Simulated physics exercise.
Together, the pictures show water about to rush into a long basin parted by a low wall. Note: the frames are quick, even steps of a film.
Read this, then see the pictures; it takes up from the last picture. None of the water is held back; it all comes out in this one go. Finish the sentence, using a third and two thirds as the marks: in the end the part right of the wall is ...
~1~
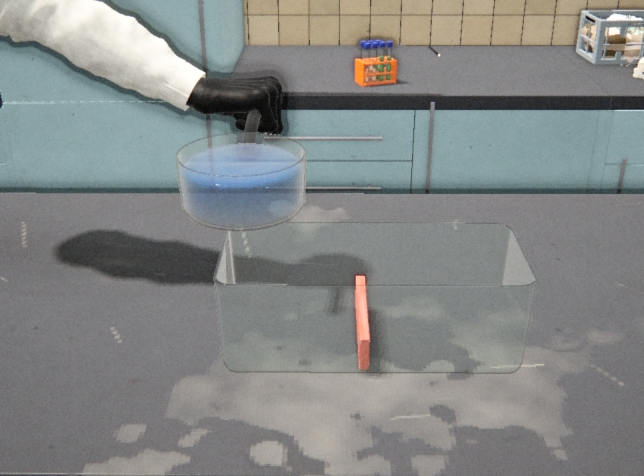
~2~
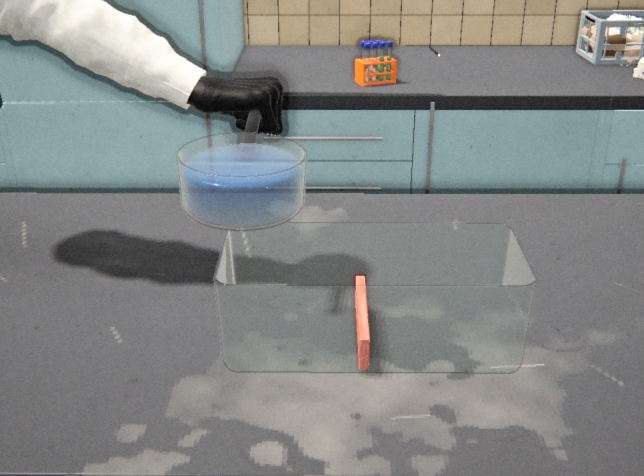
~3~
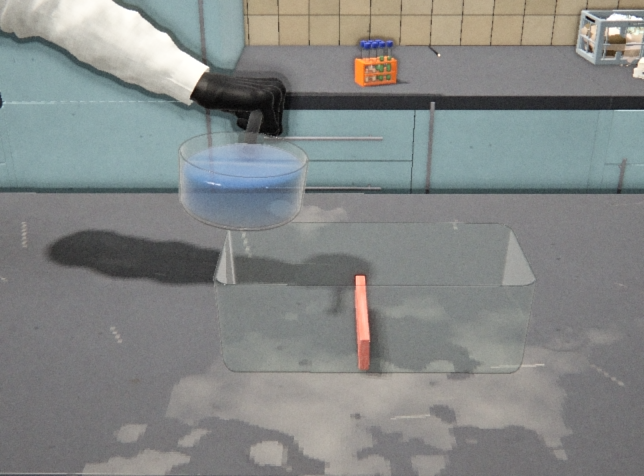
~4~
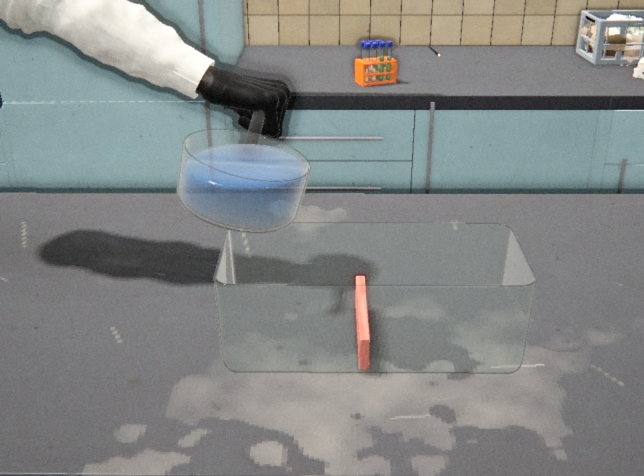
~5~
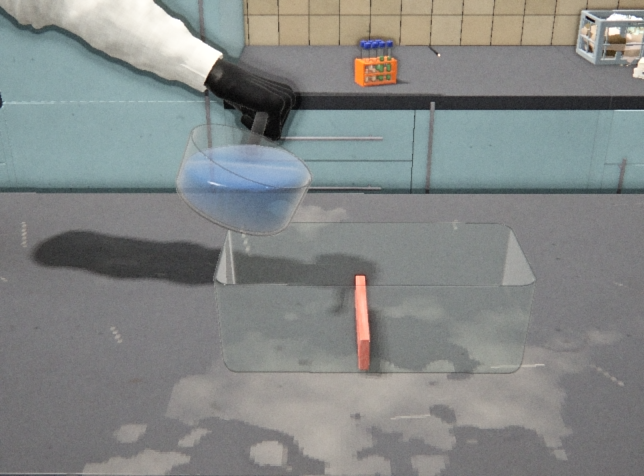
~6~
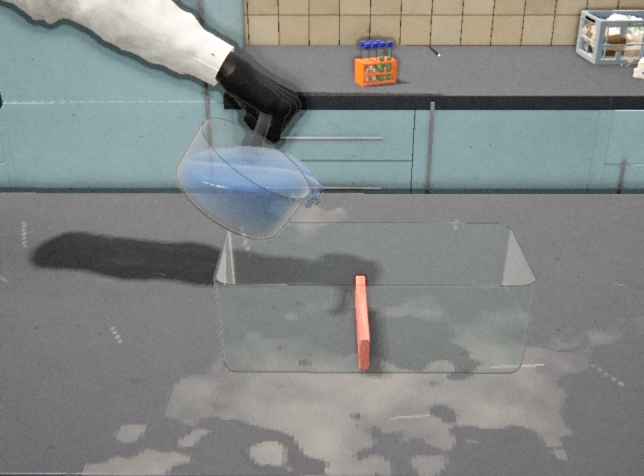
Less than a third of the whole.
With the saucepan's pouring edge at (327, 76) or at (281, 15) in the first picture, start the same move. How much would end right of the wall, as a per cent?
First try: Near 70 percent; second try: Near 40 percent.
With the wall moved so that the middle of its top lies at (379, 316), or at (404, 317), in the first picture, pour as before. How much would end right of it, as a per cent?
20 % then 25 %, approximately.
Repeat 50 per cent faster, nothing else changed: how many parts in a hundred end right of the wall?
It works out near 15 %.
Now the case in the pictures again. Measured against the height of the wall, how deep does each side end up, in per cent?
Left side 60 percent, right side 10 percent.
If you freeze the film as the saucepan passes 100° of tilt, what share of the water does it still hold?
Around 15 in a hundred has not poured out yet.
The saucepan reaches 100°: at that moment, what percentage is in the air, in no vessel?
It works out to about 20 percent.
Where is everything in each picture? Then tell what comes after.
The first picture shows tilt 0°; pouring edge (305, 155); surface from (182, 162) to (303, 162); the long basin's rim runs from (222, 253) to (523, 254); the wall's top is at (362, 307).
The second picture shows tilt 2°; pouring edge (306, 156); surface from (183, 161) to (303, 163).
The third picture shows tilt 6°; pouring edge (308, 161); surface from (183, 160) to (305, 164).
The fourth picture shows tilt 13°; pouring edge (310, 169); surface from (184, 160) to (308, 166).
The fifth picture shows tilt 23°; pouring edge (311, 180); surface from (184, 160) to (309, 172); 2 per cent is over the edge.
The sixth picture shows tilt 34°; pouring edge (309, 192); surface from (181, 160) to (300, 178); 7 per cent is over the edge.
A moment on, the saucepan is tipped right over and 15 per cent is still to pour, 50 is left of the wall and 16 right of it.
Next, the saucepan is tipped right over and 2 per cent is still to pour, 74 is left of the wall and 19 right of it.
Then the saucepan is tipped right over and 0 per cent is still to pour, 77 is left of the wall and 20 right of it.
Later the saucepan is tipped right over and 0 per cent is still to pour, 77 is left of the wall and 21 right of it.
In the end 77 per cent lies left of the wall, 21 right of it and 2 outside.
